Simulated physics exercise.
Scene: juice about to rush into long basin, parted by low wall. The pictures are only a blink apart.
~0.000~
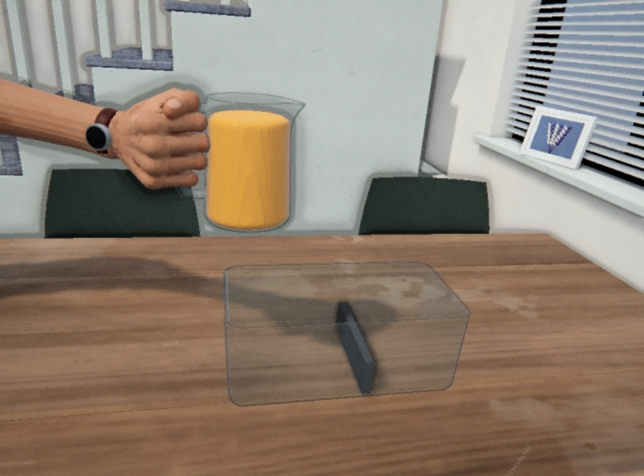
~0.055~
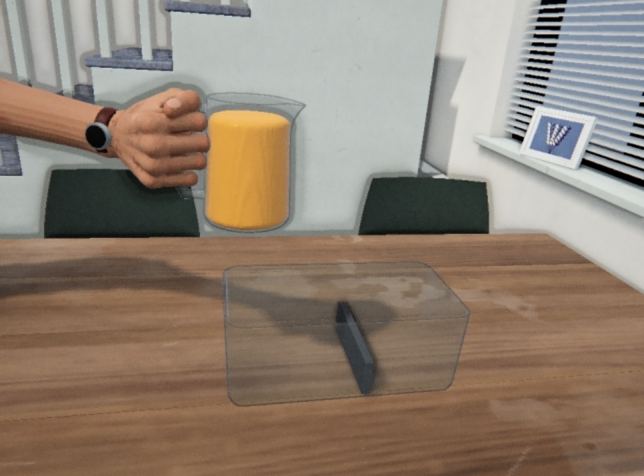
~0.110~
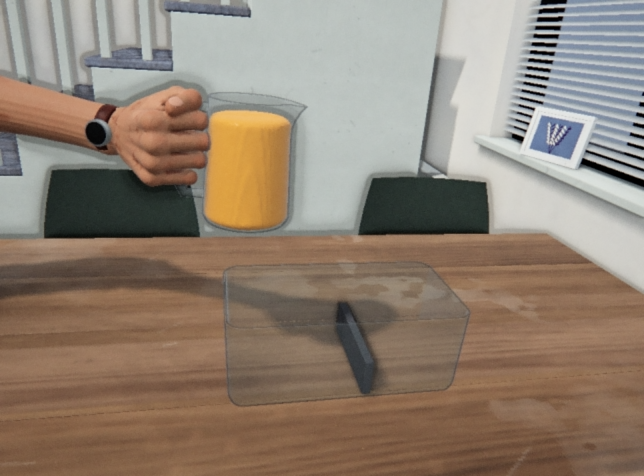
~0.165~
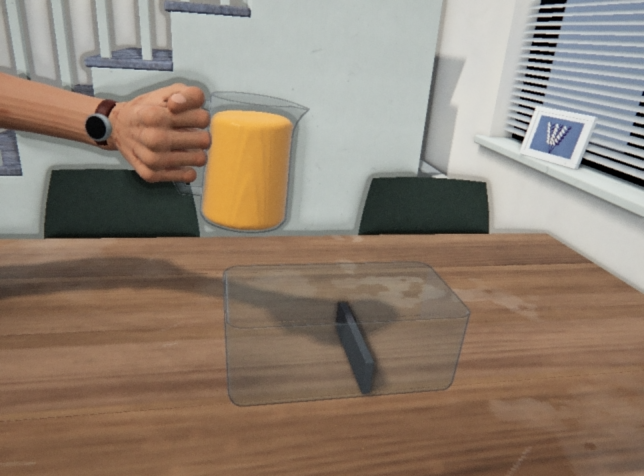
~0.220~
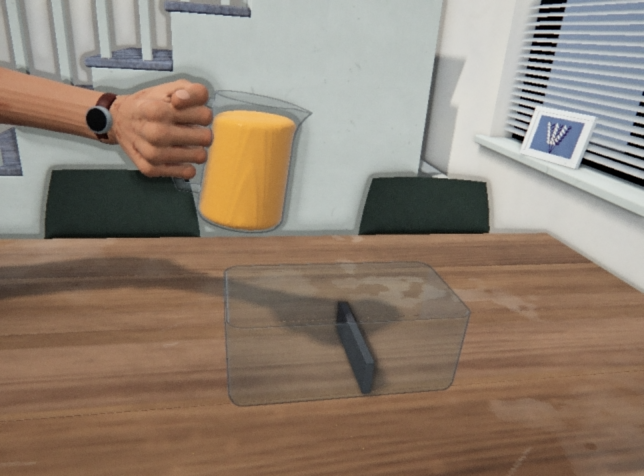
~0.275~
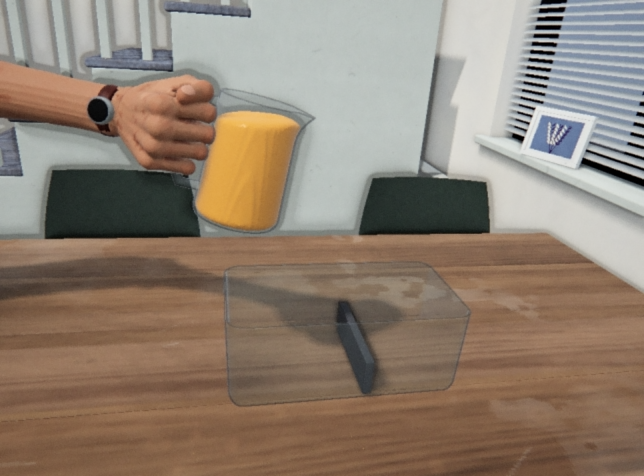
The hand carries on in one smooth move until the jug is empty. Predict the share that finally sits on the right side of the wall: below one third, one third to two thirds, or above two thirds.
Right-side share: One third to two thirds.
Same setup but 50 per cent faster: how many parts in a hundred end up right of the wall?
Roughly 40 in a hundred.
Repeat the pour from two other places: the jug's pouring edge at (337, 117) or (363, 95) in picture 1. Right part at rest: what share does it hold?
About 80 % the first time, about 75 % the second.
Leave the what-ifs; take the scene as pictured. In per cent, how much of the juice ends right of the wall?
Share approx. 55 %.
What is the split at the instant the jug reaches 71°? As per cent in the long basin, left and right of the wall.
On the left near 0 in a hundred, on the right near 0 in a hundred.
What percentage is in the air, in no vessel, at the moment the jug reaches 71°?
It works out to about 15 percent.
A moment on, the jug is tipped part way and 85 per cent is still to pour, 0 is left of the wall and 2 right of it.
Next, the jug is tipped right over and 27 per cent is still to pour, 8 is left of the wall and 41 right of it.
Then the jug is tipped right over and 0 per cent is still to pour, 41 is left of the wall and 56 right of it.
Later the jug is tipped right over and 0 per cent is still to pour, 42 is left of the wall and 57 right of it.
In the end 42 per cent lies left of the wall, 57 right of it and 2 outside.
